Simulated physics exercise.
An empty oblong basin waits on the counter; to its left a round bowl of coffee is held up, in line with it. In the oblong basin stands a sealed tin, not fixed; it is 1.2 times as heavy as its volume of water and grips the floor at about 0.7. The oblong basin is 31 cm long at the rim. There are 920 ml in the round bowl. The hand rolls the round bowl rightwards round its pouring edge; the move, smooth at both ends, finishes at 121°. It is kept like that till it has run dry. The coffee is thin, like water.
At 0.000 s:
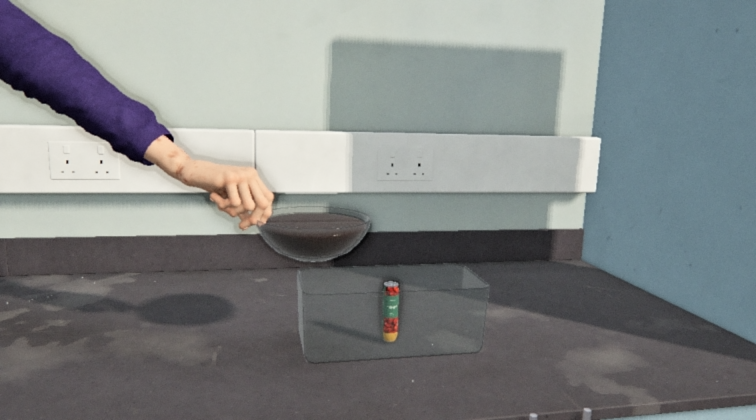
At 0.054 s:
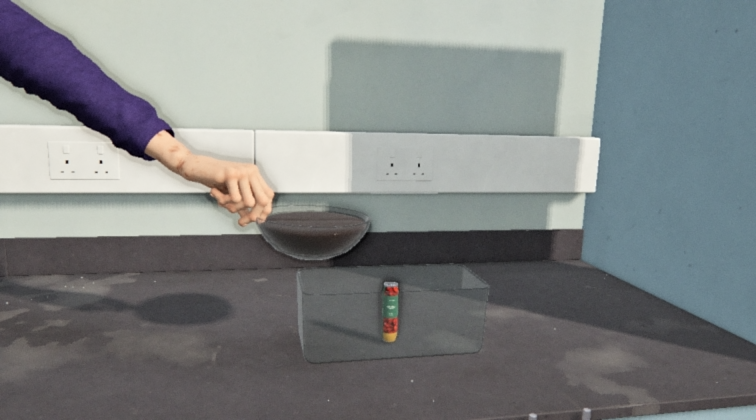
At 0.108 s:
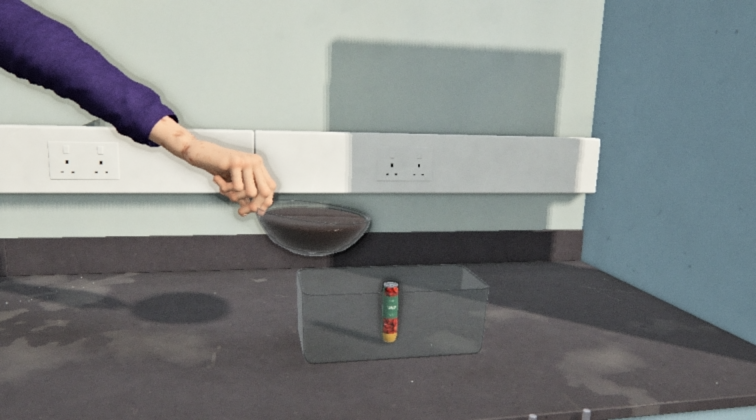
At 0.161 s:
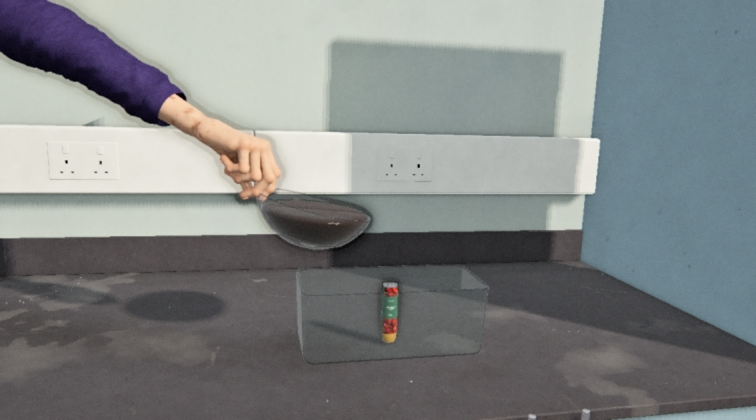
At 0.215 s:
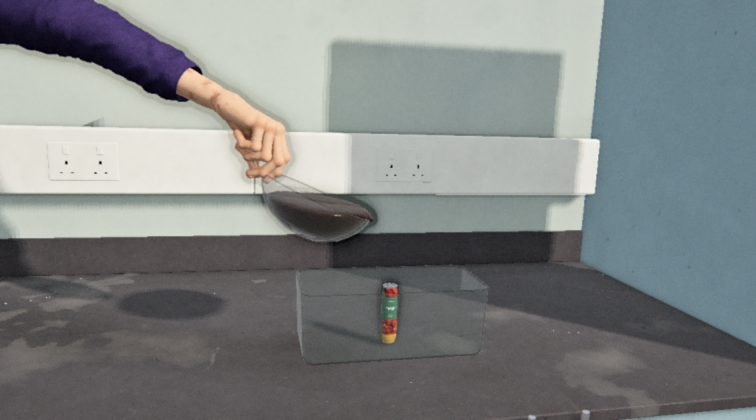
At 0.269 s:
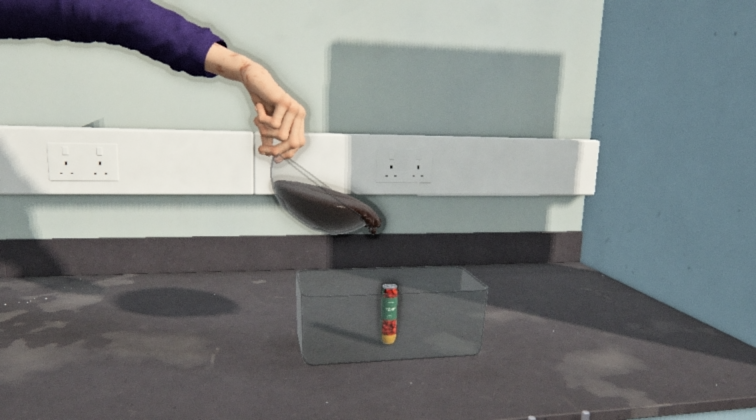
A hand in a purple sleeve reaches in from the upper left, holding a clear round bowl of dark liquid above a grey countertop, seen from the front and slightly above. Below sits a clear oblong basin with a red, green and yellow tin, before white socket panels and a pale green wall. The hand rises, tilting the bowl rightwards slowly, then faster, until liquid reaches over its right rim.
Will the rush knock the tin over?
It falls.
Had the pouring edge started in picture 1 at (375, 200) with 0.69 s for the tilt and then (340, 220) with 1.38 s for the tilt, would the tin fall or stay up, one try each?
First it topples; then it keeps standing.
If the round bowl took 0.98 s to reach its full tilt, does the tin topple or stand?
Then it falls.
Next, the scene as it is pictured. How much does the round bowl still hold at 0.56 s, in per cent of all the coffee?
Near 2 in a hundred.
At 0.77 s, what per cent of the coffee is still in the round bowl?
About 0 per cent.
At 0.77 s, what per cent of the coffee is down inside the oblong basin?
About 64 per cent.
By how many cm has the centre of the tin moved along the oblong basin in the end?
About 8.0 cm.
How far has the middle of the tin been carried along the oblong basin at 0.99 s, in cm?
About 6 cm.
After 0.56 s the tilt is 105° and 2 per cent is still to pour; the tin stands where it began.
After 0.77 s the tilt is 121° and 0 per cent is still to pour; the tin leans 5°.
After 0.99 s the tilt is 121° and 0 per cent is still to pour; the tin leans 52°.
After 1.23 s the tilt is 121° and 0 per cent is still to pour; the tin lies on its side.
In the end the tin lies on its side.
